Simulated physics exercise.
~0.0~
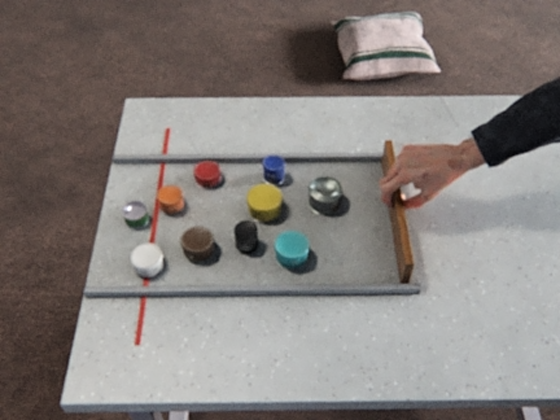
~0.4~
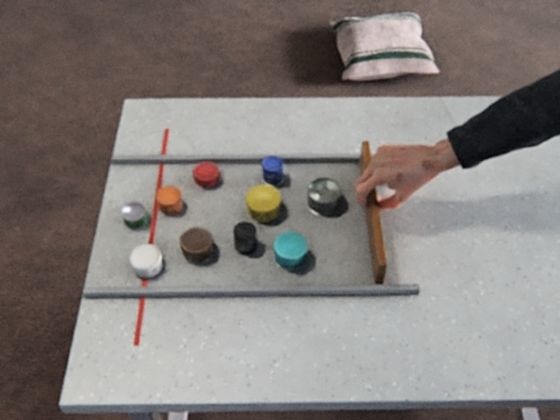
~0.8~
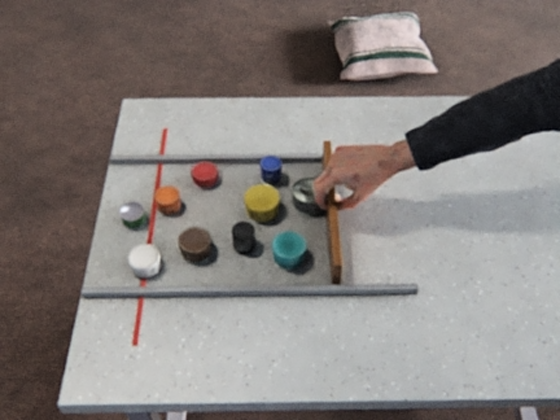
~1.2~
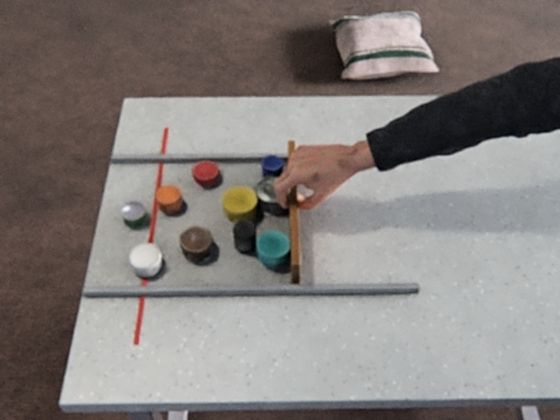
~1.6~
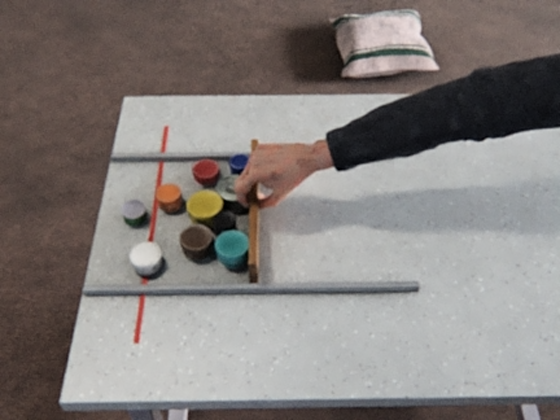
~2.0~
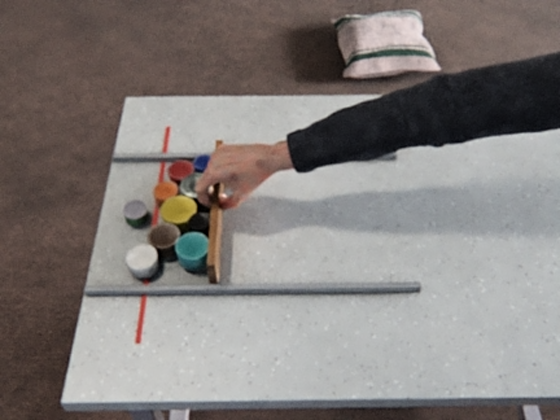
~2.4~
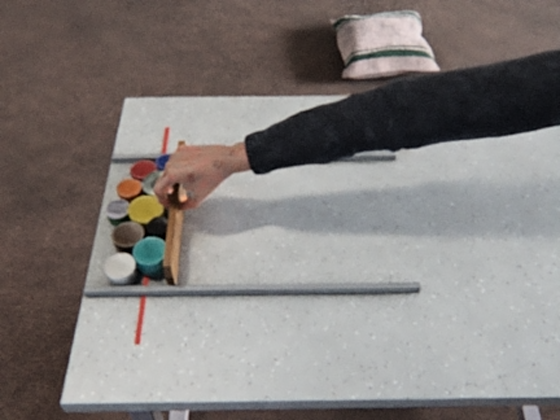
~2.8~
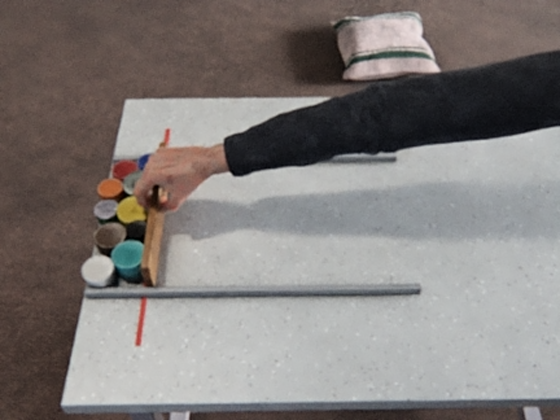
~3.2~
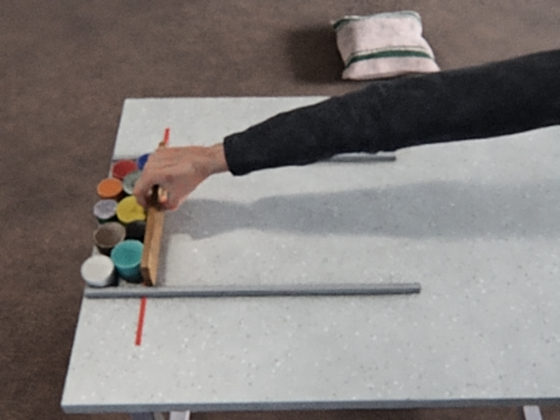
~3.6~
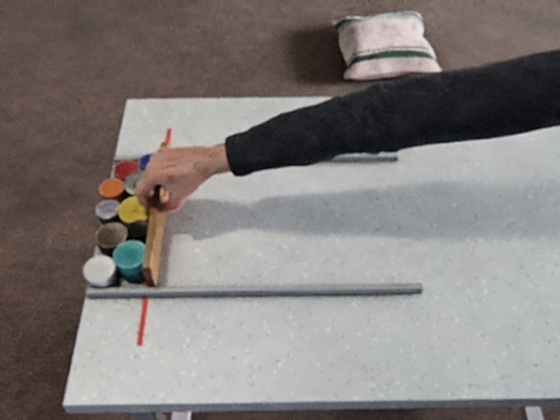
A hand in a dark sleeve holds an upright wooden board at the right of a cluster of small tins on a pale speckled table, seen from above at an angle. Yellow, red, blue, orange, turquoise, brown, black, white and grey tins sit between two grey rails, with a red tape line near the left edge and a striped cushion on the brown floor behind. The hand slides the board left, reaching the grey tin first, then gathering the others into a tight pack. The board pushes them towards the table's left edge and stops around the tape. The tins stay crowded on the table, and none falls.
